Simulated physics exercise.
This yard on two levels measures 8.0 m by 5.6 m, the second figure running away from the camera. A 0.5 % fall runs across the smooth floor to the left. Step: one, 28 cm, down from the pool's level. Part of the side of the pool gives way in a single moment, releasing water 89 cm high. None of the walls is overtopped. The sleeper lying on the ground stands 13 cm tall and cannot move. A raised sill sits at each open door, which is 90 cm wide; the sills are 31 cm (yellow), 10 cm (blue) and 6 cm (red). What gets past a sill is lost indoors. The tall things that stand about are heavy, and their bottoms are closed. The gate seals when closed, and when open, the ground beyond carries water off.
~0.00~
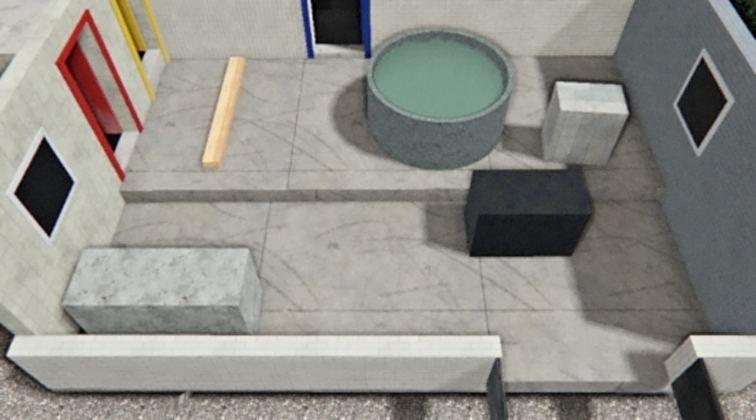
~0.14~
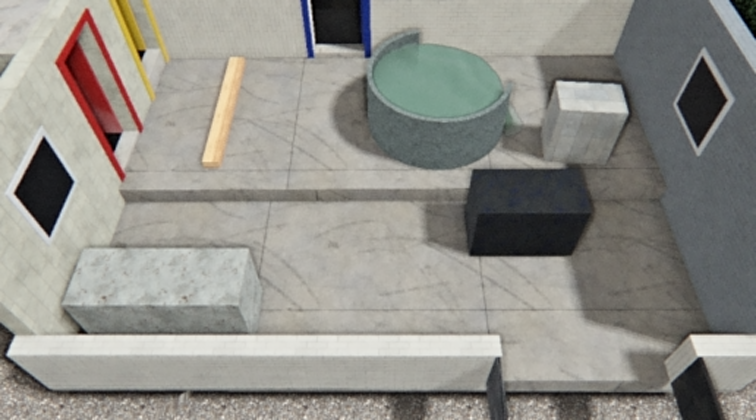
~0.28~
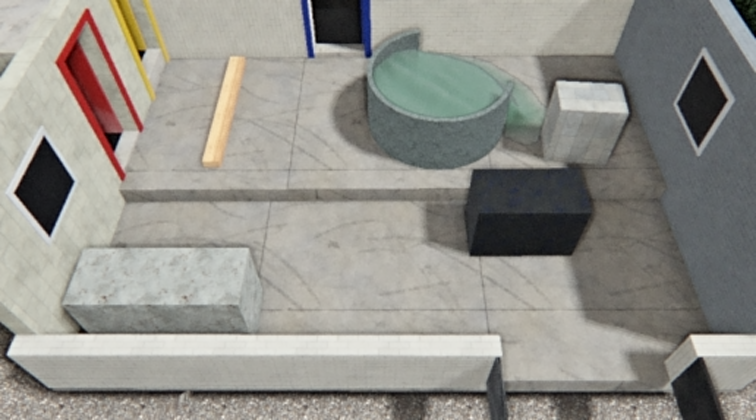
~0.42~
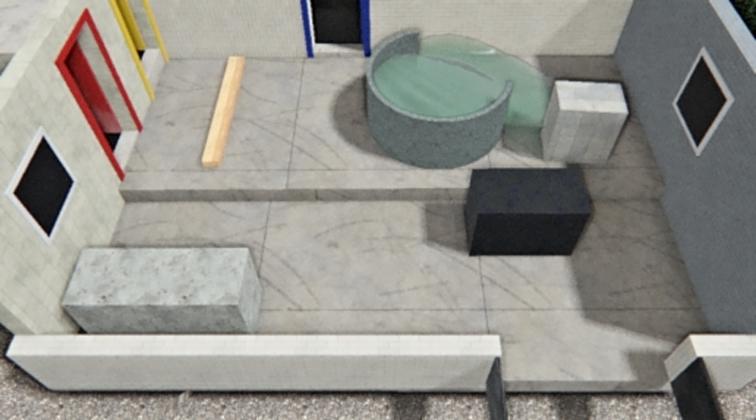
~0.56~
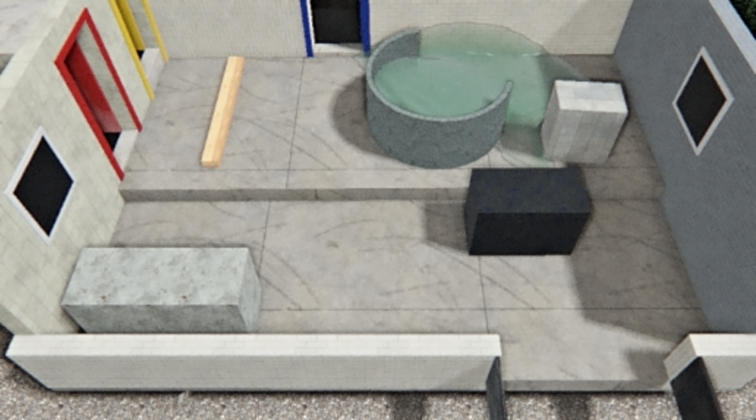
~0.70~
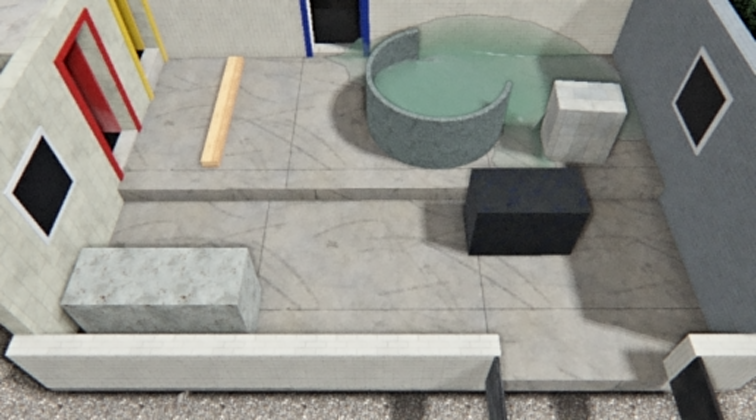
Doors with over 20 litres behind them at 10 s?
Yellow door not over, blue door not over, red door not over.
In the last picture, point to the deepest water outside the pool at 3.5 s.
Roughly pixel (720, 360).
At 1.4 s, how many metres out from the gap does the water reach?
Around 4.4 metres.
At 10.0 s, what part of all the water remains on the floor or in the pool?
76 %.
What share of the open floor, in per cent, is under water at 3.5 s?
Close to 55 in a hundred.
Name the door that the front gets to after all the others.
The red door comes last.
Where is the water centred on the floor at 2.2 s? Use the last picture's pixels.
Balance point at about (509, 99).
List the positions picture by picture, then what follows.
The first frame shows the pool at (440, 76) is whole and still, 89 cm deep.
In the second frame, the front is at (414, 72), 1.1 m from the gap at (477, 75); 0.5 m2 of floor is under water; 89 cm left at the back of the pool.
In the third frame, water pours out at (477, 78) and has run 1.5 m, to (403, 56); deepest outside 51 cm, 88 cm at the pool's back.
In the fourth frame, water pours out at (476, 81) and has run 1.8 m, to (382, 56); deepest outside 50 cm, 79 cm at the pool's back.
In the fifth frame, water pours out at (476, 82) and has run 2.2 m, to (609, 133); deepest outside 74 cm, 68 cm at the pool's back.
In the sixth frame, water pours out at (475, 82) and has run 2.7 m, to (643, 133); deepest outside 88 cm, 67 cm at the pool's back.
After 1.4 s water covers 30 % of the floor and is deepest (74 cm) near (591, 54); yellow door not reached, blue door 7 cm at the sill, 2 L in, red door not reached.
After 2.2 s water covers 35 % of the floor and is deepest (50 cm) near (601, 54); yellow door not reached, blue door 5 cm at the sill, 2 L in, red door not reached.
After 3.5 s water covers 55 % of the floor and is deepest (40 cm) near (720, 360); yellow door 6 cm at the sill, 0 L in, blue door 4 cm at the sill, 2 L in, red door not reached.
After 6.0 s water covers 80 % of the floor and is deepest (16 cm) near (439, 56); yellow door 4 cm at the sill, 0 L in, blue door 3 cm at the sill, 2 L in, red door 2 cm at the sill, 0 L in.
After 10.0 s water covers 90 % of the floor and is deepest (11 cm) near (100, 273); yellow door 4 cm at the sill, 0 L in, blue door 2 cm at the sill, 2 L in, red door 1 cm at the sill, 0 L in.
